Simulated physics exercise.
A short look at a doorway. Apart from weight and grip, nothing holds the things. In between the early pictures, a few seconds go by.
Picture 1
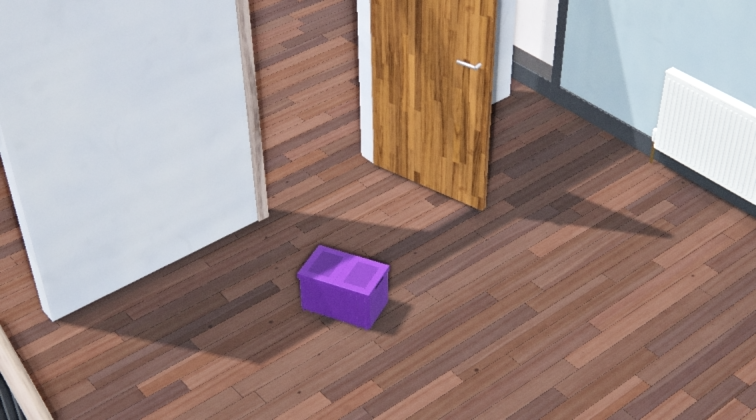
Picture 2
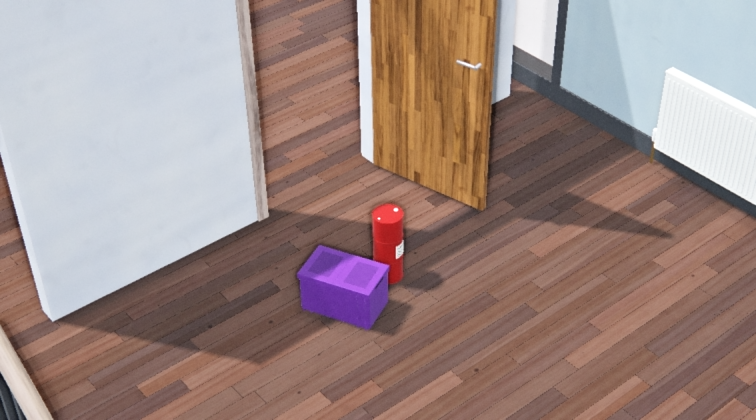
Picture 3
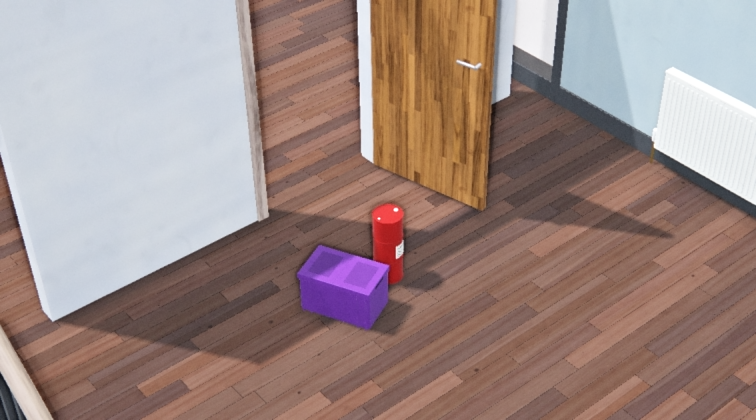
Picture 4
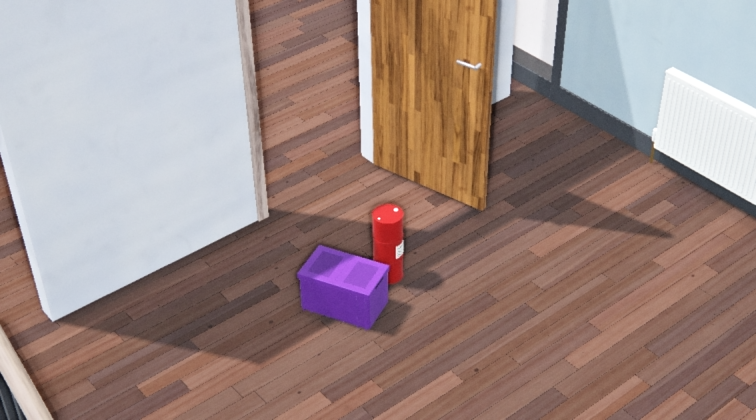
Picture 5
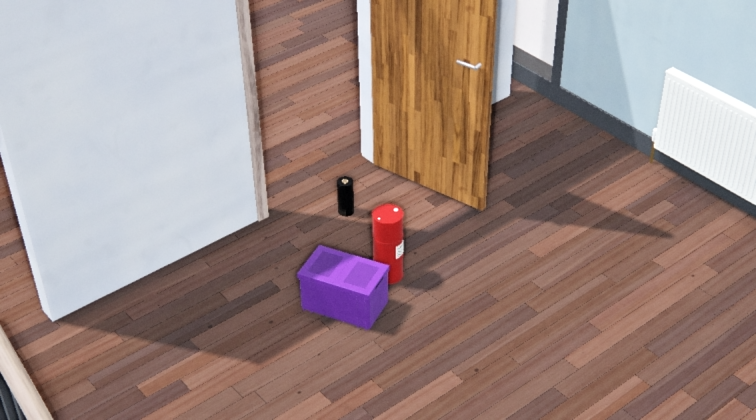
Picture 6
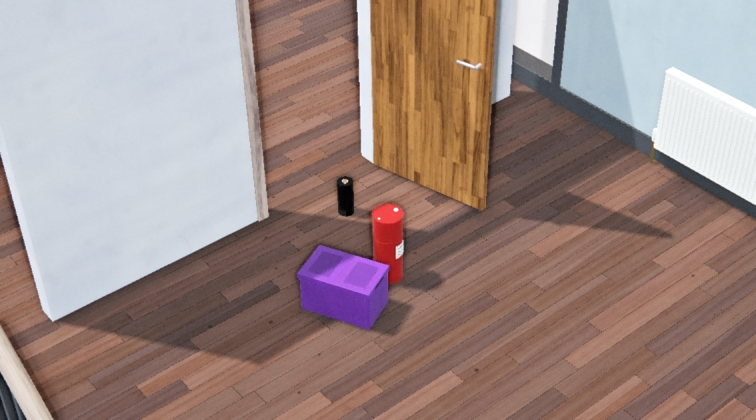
Nothing is seen sliding or swinging; objects simply appear on the wooden floor, where a purple tote sits alone near a wide-open door. A red canister shows up just behind the tote, and later a small black roll appears behind them, while the door stays still.
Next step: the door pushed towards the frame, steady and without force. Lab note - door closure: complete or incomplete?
Complete.
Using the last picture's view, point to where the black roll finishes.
Around (275, 172).
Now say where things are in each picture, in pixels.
Door wide open and still, in the first picture.
Door wide open and still; red canister (388, 245); purple tote (344, 288), in the second picture.
Door wide open and still; red canister (388, 245); purple tote (344, 288), in the third picture.
Door wide open and still; red canister (388, 245); purple tote (344, 288), in the fourth picture.
Door wide open and still; red canister (388, 245); purple tote (344, 288), in the fifth picture.
Door wide open and still; black roll (346, 196); red canister (388, 245), in the sixth picture.
Then, 1.00 s later than the last frame, door 41° open.
Then, 1.30 s later than the last frame, door 10° open; black roll moved well along near (305, 187).
When it is over, door 0° open; moved from the start, black roll; the other 2 as before. End places, in pixels of the last picture, black roll near (275, 171).
